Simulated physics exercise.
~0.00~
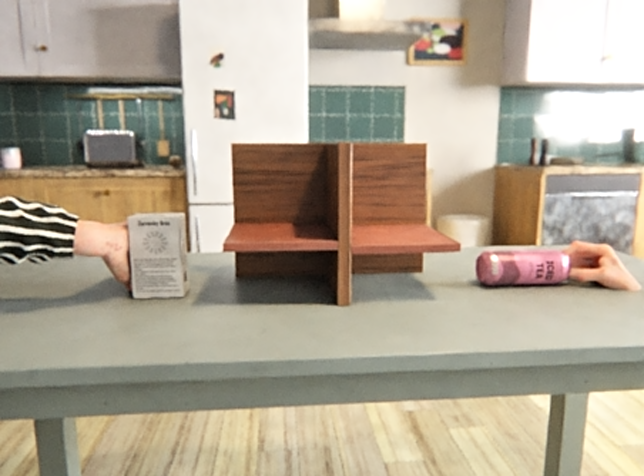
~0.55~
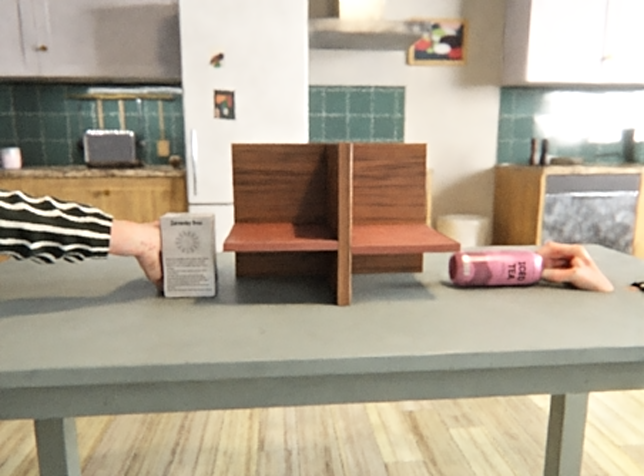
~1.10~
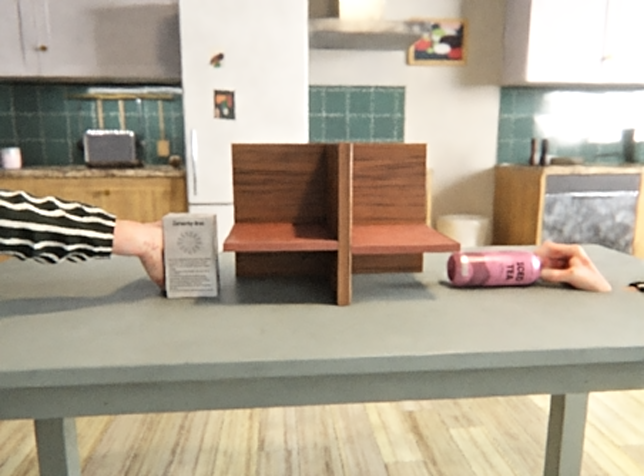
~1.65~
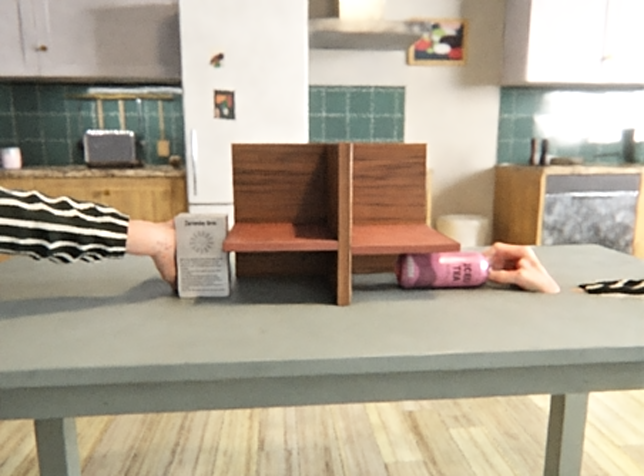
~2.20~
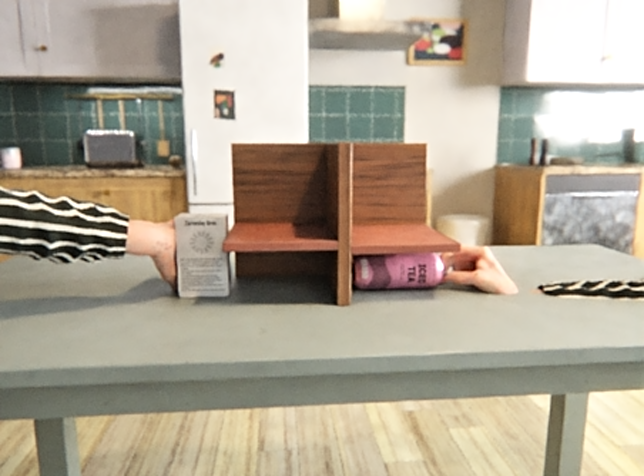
At first, a low wooden shelf with a central divider stands on a gray kitchen table, with a hand in a striped sleeve holding an upright white carton on the left and another hand holding a pink can on its side at the right. Both hands push their items inward, then pause briefly. They push again, and the carton comes up against the left edge of the shelf and stops, too tall to fit beneath it. The can slides left under the right side. Finally, the carton remains outside while the can rests beneath the shelf, near the divider.
